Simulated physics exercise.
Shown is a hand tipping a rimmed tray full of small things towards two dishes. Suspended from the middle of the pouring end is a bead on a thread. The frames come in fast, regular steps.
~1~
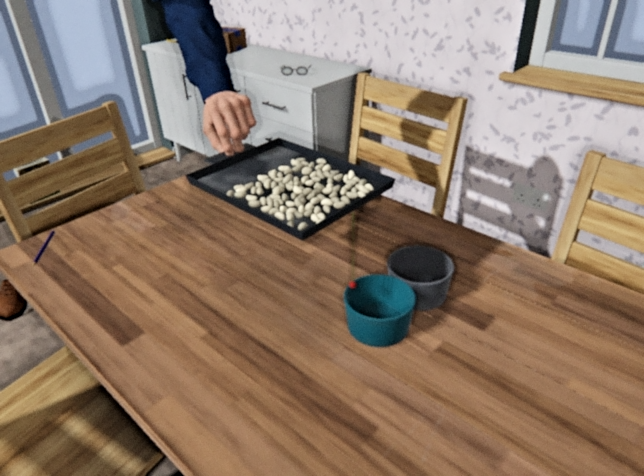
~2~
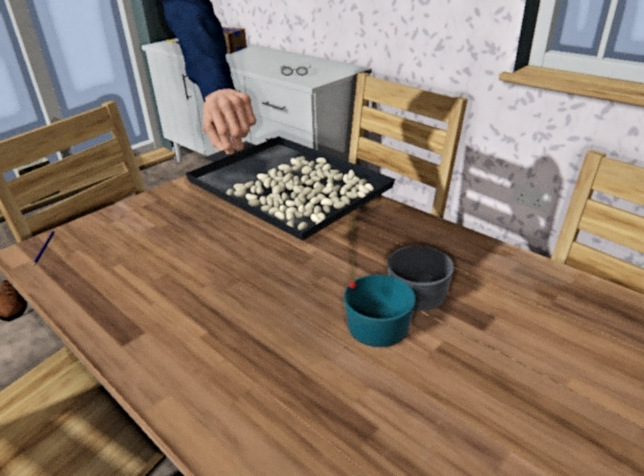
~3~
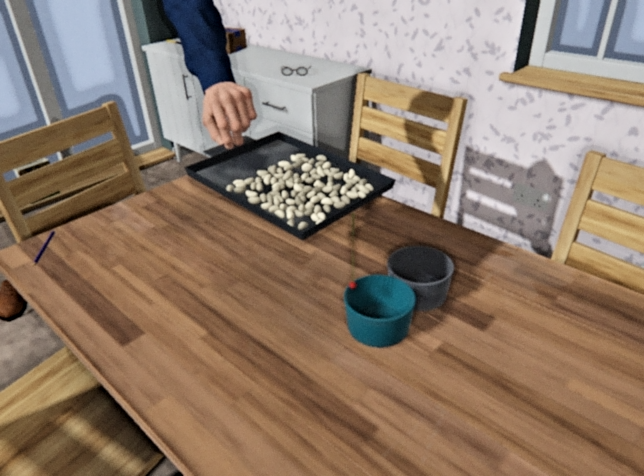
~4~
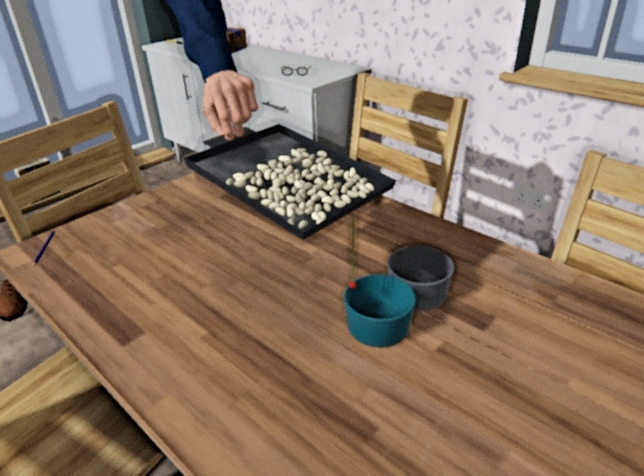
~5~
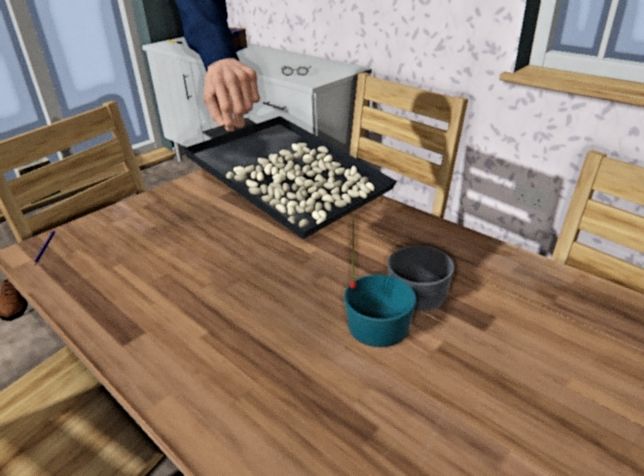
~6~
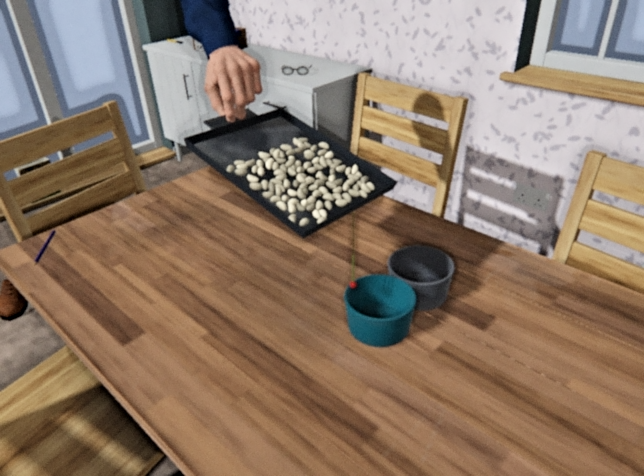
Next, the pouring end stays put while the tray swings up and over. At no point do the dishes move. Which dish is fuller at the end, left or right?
The left dish.
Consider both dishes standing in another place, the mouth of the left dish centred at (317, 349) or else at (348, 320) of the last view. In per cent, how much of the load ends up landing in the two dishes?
First try: Around 50 percent; second try: Around 70 percent.
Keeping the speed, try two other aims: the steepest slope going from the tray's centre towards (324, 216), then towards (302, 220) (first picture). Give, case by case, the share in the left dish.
The first comes to 30 %, while the second comes to 10 %.
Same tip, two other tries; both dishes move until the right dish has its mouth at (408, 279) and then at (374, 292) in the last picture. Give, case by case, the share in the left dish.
Close to 50 in a hundred first, close to 10 in a hundred second.
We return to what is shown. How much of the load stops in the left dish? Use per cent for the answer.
My estimate is about 50 in a hundred.
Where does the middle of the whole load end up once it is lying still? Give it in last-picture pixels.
(389, 331).
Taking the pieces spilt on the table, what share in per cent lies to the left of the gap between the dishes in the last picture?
Share on the left: Near 50 %.
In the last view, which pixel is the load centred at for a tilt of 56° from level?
Around (343, 179).
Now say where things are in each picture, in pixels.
Corners of the pouring end at (302, 231) and (393, 179), level; middle of the load at (307, 192), white beans; left dish at (407, 323); right dish at (446, 288); bead on its thread at (353, 285), in the first picture.
Corners of the pouring end at (302, 231) and (393, 179), level; middle of the load at (307, 191), in the second picture.
Corners of the pouring end at (303, 231) and (393, 180), tipped barely, lowest at the right corner; middle of the load at (307, 189), in the third picture.
Corners of the pouring end at (303, 230) and (394, 180), tipped a little, lowest at the right corner; middle of the load at (308, 186), in the fourth picture.
Corners of the pouring end at (304, 230) and (394, 181), tipped a little, lowest at the right corner; middle of the load at (308, 183), in the fifth picture.
Corners of the pouring end at (305, 229) and (395, 181), tipped a little, lowest at the right corner; middle of the load at (309, 180); left dish at (407, 323); right dish at (447, 288), in the sixth picture.
Soon, tray tipped steeply; all on the tray.
A while on, tray tipped right over; nearly all on the tray; a stray few in the air.
Towards the end, tray tipped past a quarter turn; about half in the left dish; a small part in the right dish; about a third outside both.
Finally, tray tipped past a quarter turn; about half in the left dish; a small part in the right dish; about a third outside both.
